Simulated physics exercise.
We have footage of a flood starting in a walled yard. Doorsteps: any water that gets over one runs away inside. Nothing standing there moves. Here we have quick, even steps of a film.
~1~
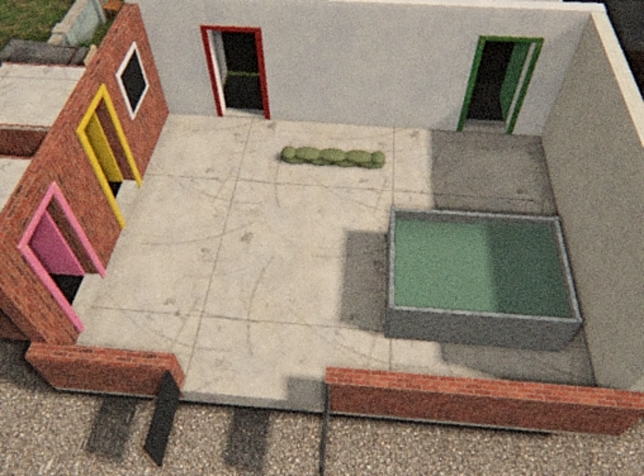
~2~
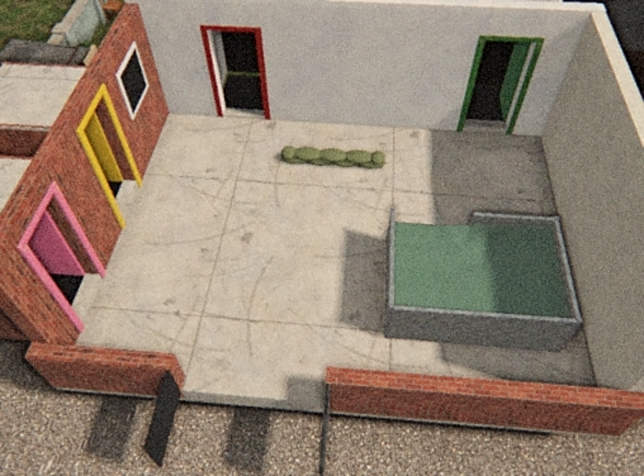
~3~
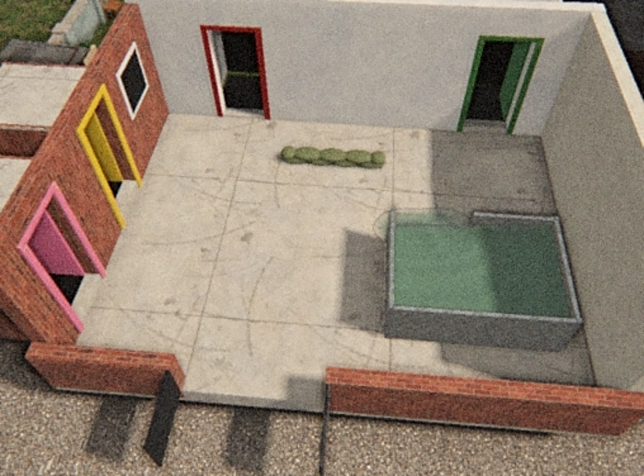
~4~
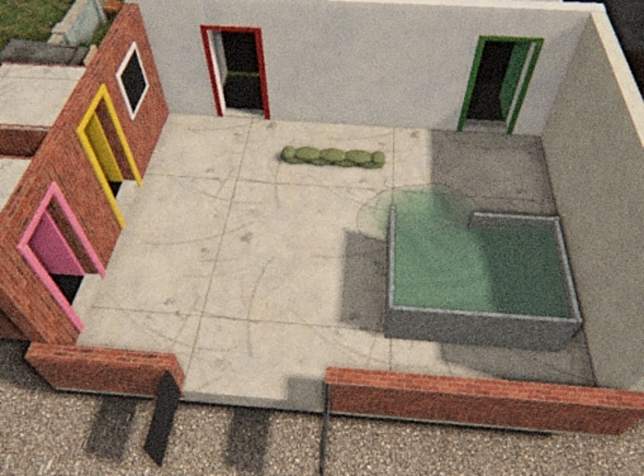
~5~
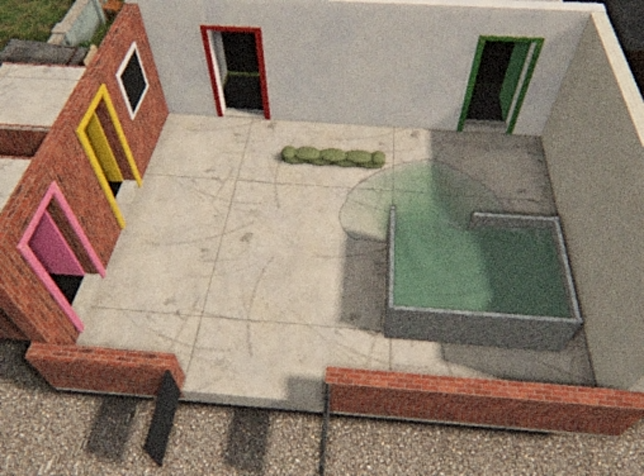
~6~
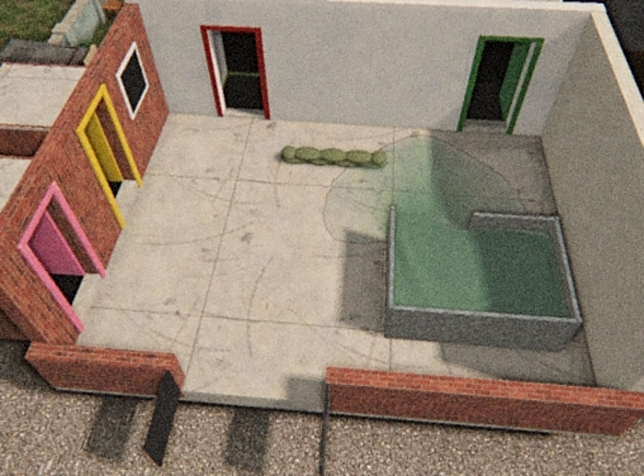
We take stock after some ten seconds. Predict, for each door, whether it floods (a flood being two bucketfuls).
Prediction: The pink door stays unflooded; the red door floods; the green door floods; the yellow door stays unflooded.
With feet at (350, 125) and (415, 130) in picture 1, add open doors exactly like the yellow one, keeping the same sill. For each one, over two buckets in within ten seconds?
In turn, the first comes in lower and the second comes in higher.
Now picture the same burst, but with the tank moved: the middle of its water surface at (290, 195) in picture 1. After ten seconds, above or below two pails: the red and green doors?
Lab note - red tops the mark, green falls short.
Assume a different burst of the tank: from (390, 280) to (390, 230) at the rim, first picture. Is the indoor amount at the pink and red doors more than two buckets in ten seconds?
I think the pink door crosses the limit and the red door crosses the limit.
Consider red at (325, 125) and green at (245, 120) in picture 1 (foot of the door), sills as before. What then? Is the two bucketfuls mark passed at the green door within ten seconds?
In short: Green takes less.
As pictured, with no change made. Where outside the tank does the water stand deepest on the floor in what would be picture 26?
I'd mark about pixel (538, 144).
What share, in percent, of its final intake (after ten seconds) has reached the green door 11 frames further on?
My estimate: Close to 30 per cent.
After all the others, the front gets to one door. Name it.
That would be the pink-painted one.
A moment on, water covers 30 % of the floor; the pink door not reached, the red door not reached, the green door under two buckets in, the yellow door not reached.
Next, water covers 40 % of the floor; the pink door not reached, the red door wet at the sill, nothing in, the green door over two buckets in, the yellow door not reached.
Then, water covers 60 % of the floor; the pink door not reached, the red door wet at the sill, nothing in, the green door far over two buckets in, the yellow door wet at the sill, nothing in.
Later, water covers 75 % of the floor; the pink door wet at the sill, nothing in, the red door under two buckets in, the green door far over two buckets in, the yellow door wet at the sill, nothing in.
In the end, water covers 95 % of the floor; the pink door wet at the sill, nothing in, the red door over two buckets in, the green door far over two buckets in, the yellow door wet at the sill, nothing in.
